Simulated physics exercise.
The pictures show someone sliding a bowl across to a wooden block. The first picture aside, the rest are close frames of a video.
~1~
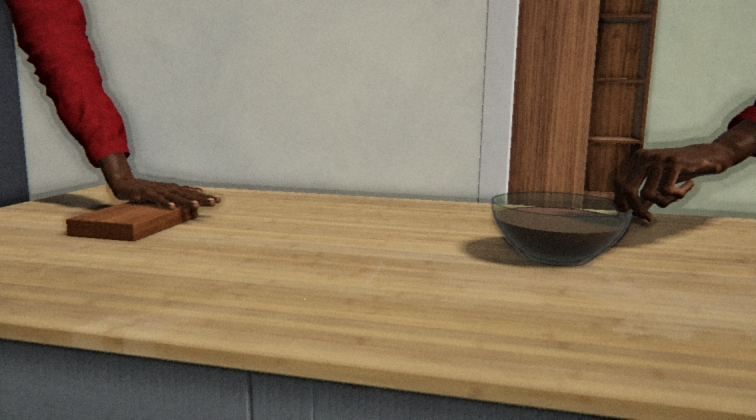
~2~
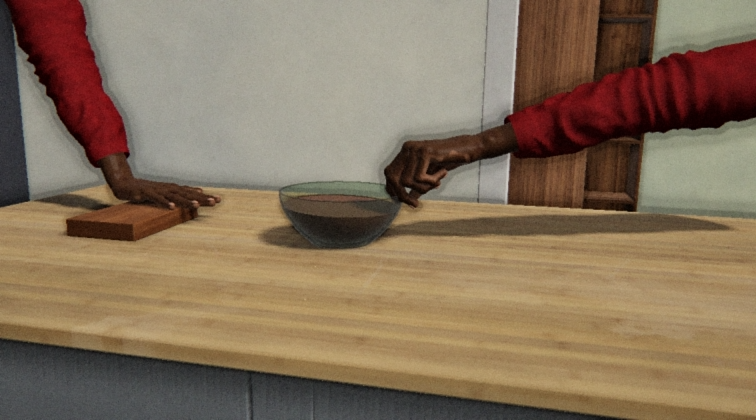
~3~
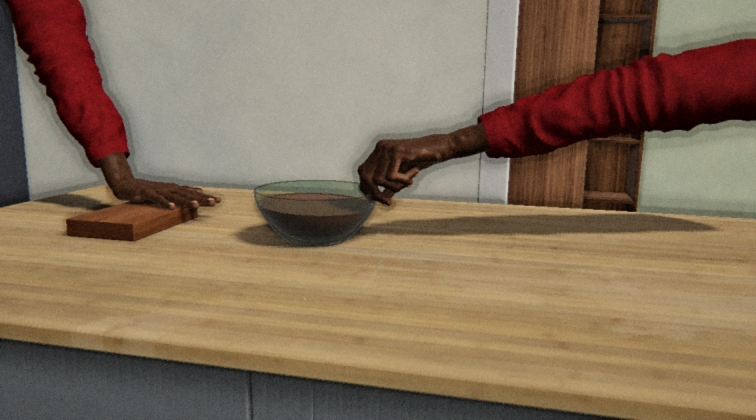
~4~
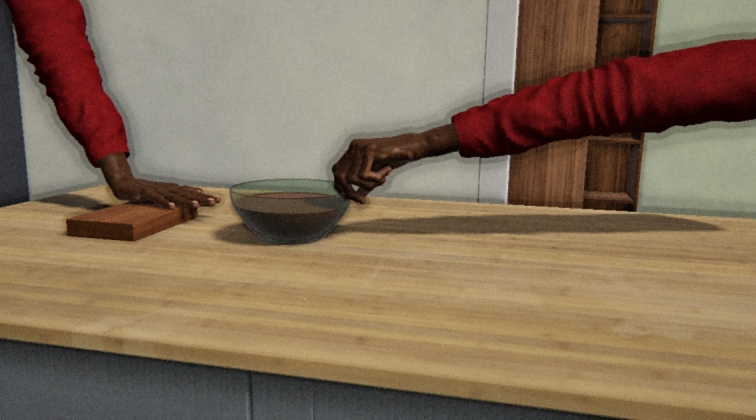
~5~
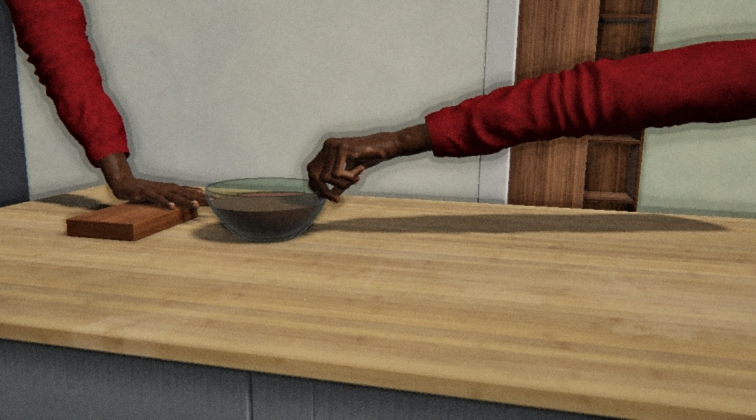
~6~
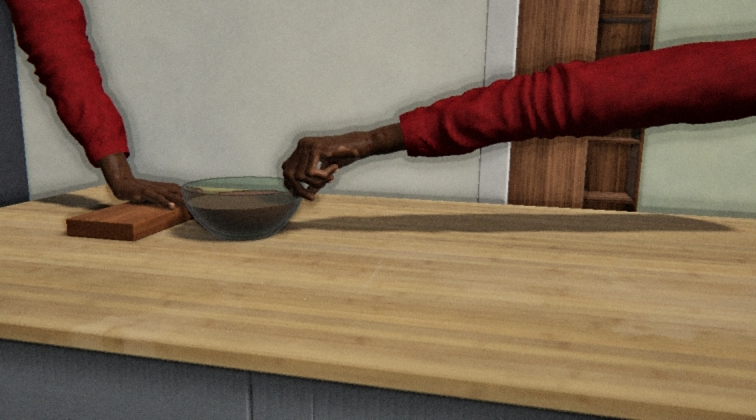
A clear glass bowl of dark brown liquid sits toward the right of a pale wooden counter, seen from the front and slightly above by a still camera. A red-sleeved arm holds its rim, while another red-sleeved arm rests a hand behind a reddish-brown wooden block at left. The right-hand arm slides the bowl leftward across the counter, then on in small, steady steps, close beside the unmoving block.
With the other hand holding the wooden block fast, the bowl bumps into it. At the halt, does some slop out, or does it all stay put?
It ends up with a mess.
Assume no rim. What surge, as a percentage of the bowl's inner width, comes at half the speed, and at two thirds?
First case near 10 per cent, second near 15 per cent.
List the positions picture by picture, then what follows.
At rest; bowl (558, 228) about two thirds full; wooden block (137, 218), in the first frame.
Under way; bowl about two thirds full, surface at (342, 206), in the second frame.
A step of some 25 px; bowl (317, 212) about two thirds full, in the third frame.
A step of some 25 px; bowl about two thirds full, surface at (292, 203), in the fourth frame.
A step of some 25 px; bowl (268, 209) about two thirds full, in the fifth frame.
A step of some 25 px; bowl about two thirds full, surface at (245, 200); wooden block (137, 218), in the sixth frame.
A moment on, the bowl meets the wooden block.
Further on, the cocoa surges up the wall; a puddle lies under it.
When it is over, the bowl stands at the wooden block; a puddle lies under it.
